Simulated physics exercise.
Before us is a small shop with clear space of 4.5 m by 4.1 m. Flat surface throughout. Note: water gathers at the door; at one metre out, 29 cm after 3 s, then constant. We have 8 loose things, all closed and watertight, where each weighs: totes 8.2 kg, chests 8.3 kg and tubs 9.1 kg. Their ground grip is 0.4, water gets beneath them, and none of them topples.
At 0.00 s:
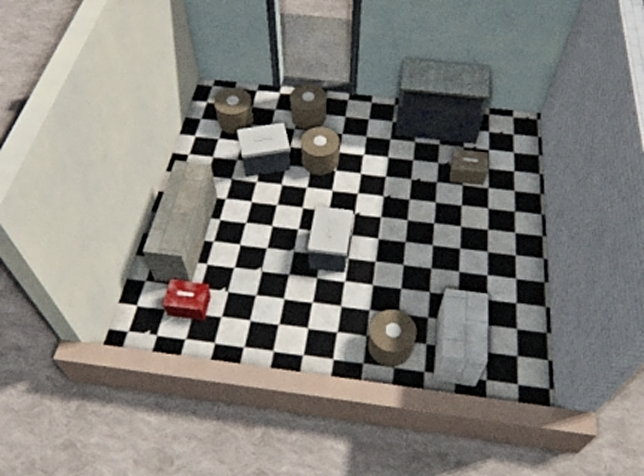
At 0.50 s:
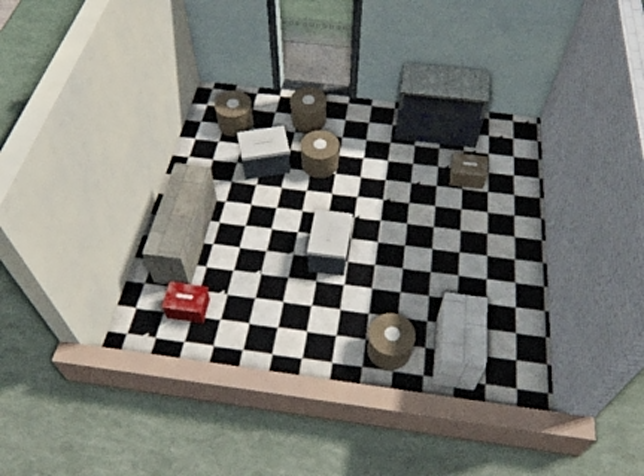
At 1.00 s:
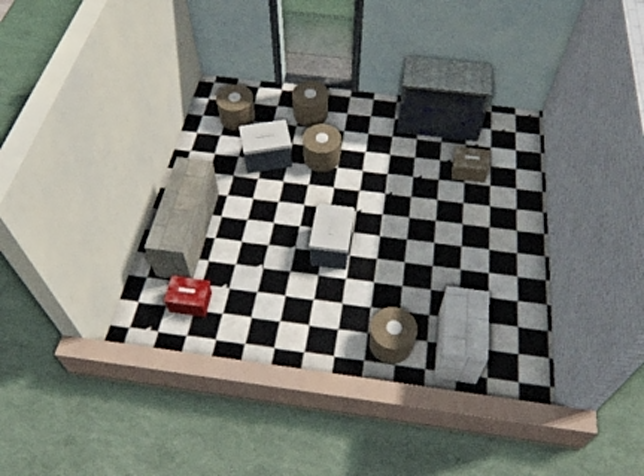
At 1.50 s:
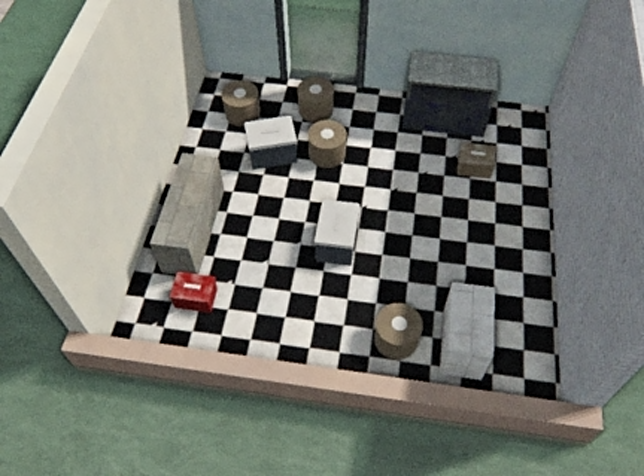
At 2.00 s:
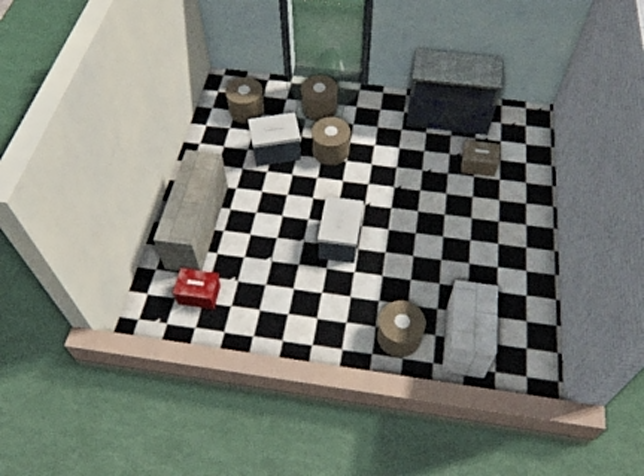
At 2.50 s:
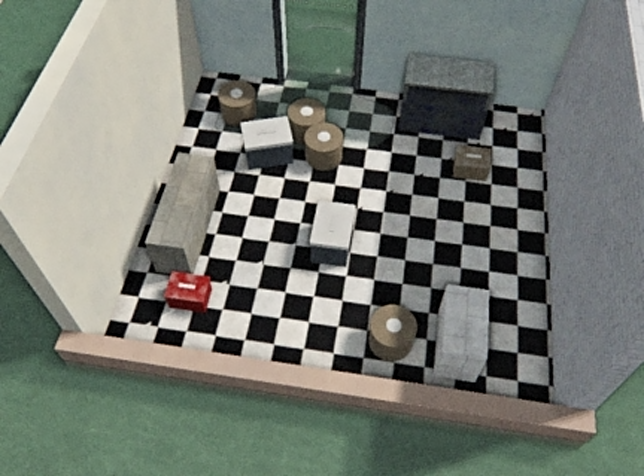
Greenish water spreading outside a small checkered-floor shop, then seeping in at the doorway as one round brown tub shifts slightly.
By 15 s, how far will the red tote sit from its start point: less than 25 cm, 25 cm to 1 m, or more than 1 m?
25 cm to 1 m.
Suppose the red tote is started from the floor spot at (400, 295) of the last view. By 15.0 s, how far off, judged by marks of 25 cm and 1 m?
Short answer, it is taken a long way.
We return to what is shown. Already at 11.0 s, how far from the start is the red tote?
60 cm, give or take.
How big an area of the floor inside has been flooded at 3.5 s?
Some 5.5 m2 of it.
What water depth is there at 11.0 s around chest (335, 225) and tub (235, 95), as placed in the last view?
First roughly 12 cm, second roughly 8 cm.
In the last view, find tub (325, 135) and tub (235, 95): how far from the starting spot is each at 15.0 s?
First 200 cm, then 40 cm.
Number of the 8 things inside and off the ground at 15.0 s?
Just then, the number is 8.
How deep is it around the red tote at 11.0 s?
About 14 cm.
After 3.5 s the red tote is near (187, 287), 0.0 m from its start, aground; 1 afloat.
After 6.8 s the red tote is near (129, 303), 0.6 m from its start, afloat; 6 afloat.
After 11.0 s the red tote is near (159, 332), 0.6 m from its start, afloat; 7 afloat.
After 15.0 s the red tote is near (139, 266), 0.5 m from its start, afloat; 8 afloat.
